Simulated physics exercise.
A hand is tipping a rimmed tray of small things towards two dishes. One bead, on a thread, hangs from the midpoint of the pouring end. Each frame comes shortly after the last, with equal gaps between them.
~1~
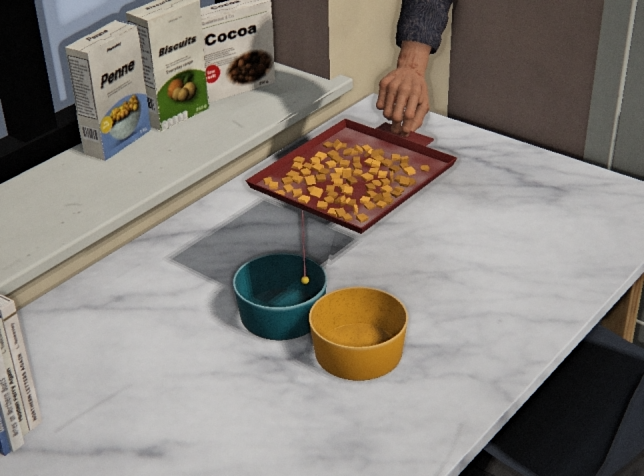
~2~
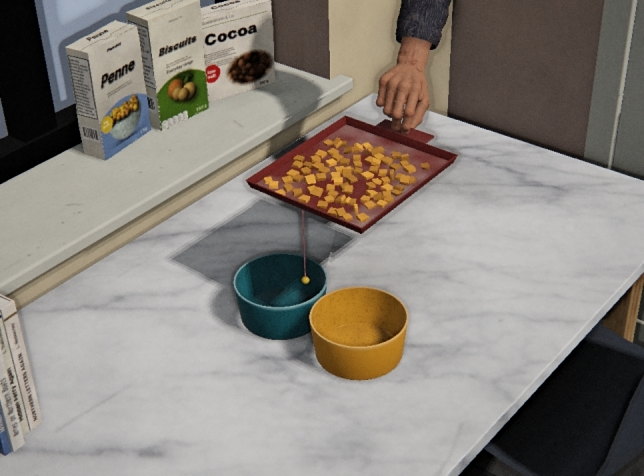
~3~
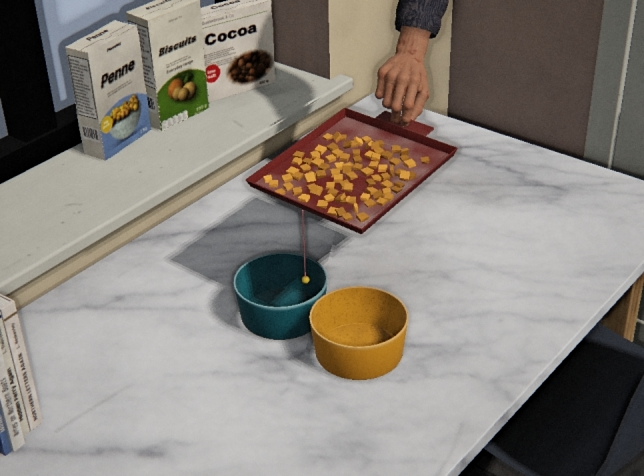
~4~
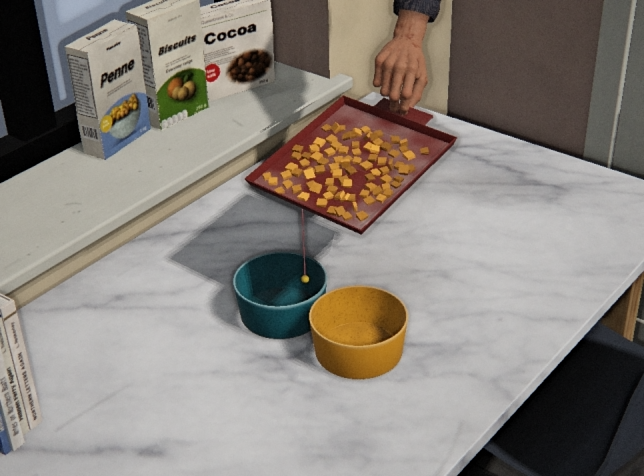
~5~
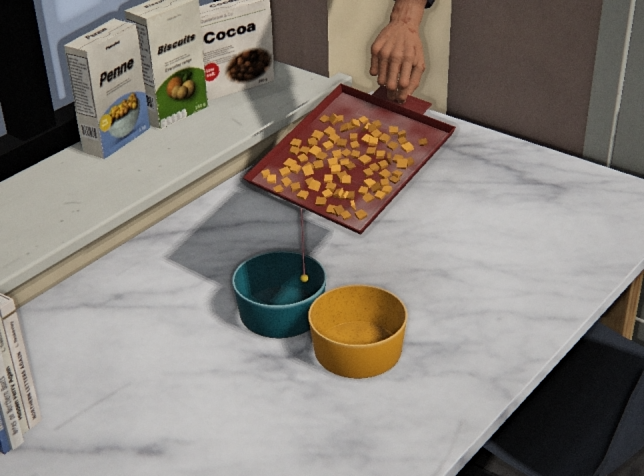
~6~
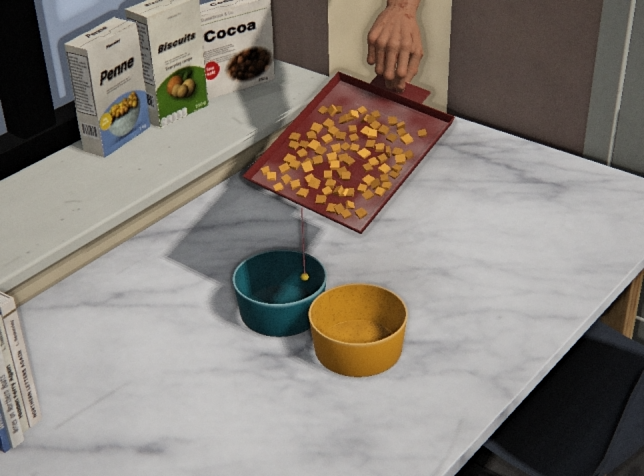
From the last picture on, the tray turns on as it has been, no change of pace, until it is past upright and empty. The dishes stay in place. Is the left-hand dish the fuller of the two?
No, the right-hand dish is fuller.
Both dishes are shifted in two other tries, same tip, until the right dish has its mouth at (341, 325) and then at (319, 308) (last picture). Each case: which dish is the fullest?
The rightmost dish, then the rightmost dish.
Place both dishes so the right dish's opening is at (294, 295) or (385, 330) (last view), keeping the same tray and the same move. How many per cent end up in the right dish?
60 and 30 in a hundred.
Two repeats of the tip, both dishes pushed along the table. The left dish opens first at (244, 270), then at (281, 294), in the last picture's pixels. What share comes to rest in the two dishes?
About 80 per cent, then about 100 per cent.
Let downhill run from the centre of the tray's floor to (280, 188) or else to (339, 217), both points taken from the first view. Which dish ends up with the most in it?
The leftmost dish; the rightmost dish.
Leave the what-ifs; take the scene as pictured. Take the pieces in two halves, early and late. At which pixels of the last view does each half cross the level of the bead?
First close to (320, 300), next close to (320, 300).
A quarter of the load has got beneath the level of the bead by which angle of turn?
Somewhere near 85 degrees, I'd say.
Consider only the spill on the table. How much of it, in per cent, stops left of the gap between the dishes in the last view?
Reading: Around 100 %.
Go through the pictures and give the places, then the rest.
Corners of the pouring end at (250, 180) and (361, 226), level; middle of the load at (347, 173), small crackers; left dish at (250, 317); right dish at (329, 356); bead on its thread at (305, 280), in the first frame.
Corners of the pouring end at (250, 180) and (361, 226), level; middle of the load at (347, 172), in the second frame.
Corners of the pouring end at (250, 179) and (361, 226), tipped barely, lowest at the right corner; middle of the load at (347, 168), in the third frame.
Corners of the pouring end at (249, 178) and (360, 227), tipped a little, lowest at the right corner; middle of the load at (346, 163), in the fourth frame.
Corners of the pouring end at (248, 177) and (359, 228), tipped clearly, lowest at the right corner; middle of the load at (344, 162), in the fifth frame.
Corners of the pouring end at (248, 175) and (360, 228), tipped clearly, lowest at the right corner; middle of the load at (343, 157); left dish at (250, 314); right dish at (328, 353), in the sixth frame.
Soon, tray tipped steeply; nearly all on the tray; a small part in the air.
A while on, tray tipped past a quarter turn; about half in the right dish; about a quarter in the left dish; about a quarter outside both; a small part in the air.
Towards the end, tray tipped past a quarter turn; about half in the right dish; about a quarter in the left dish; about a quarter outside both.
Finally, tray tipped past a quarter turn; about half in the right dish; about a quarter in the left dish; about a quarter outside both.
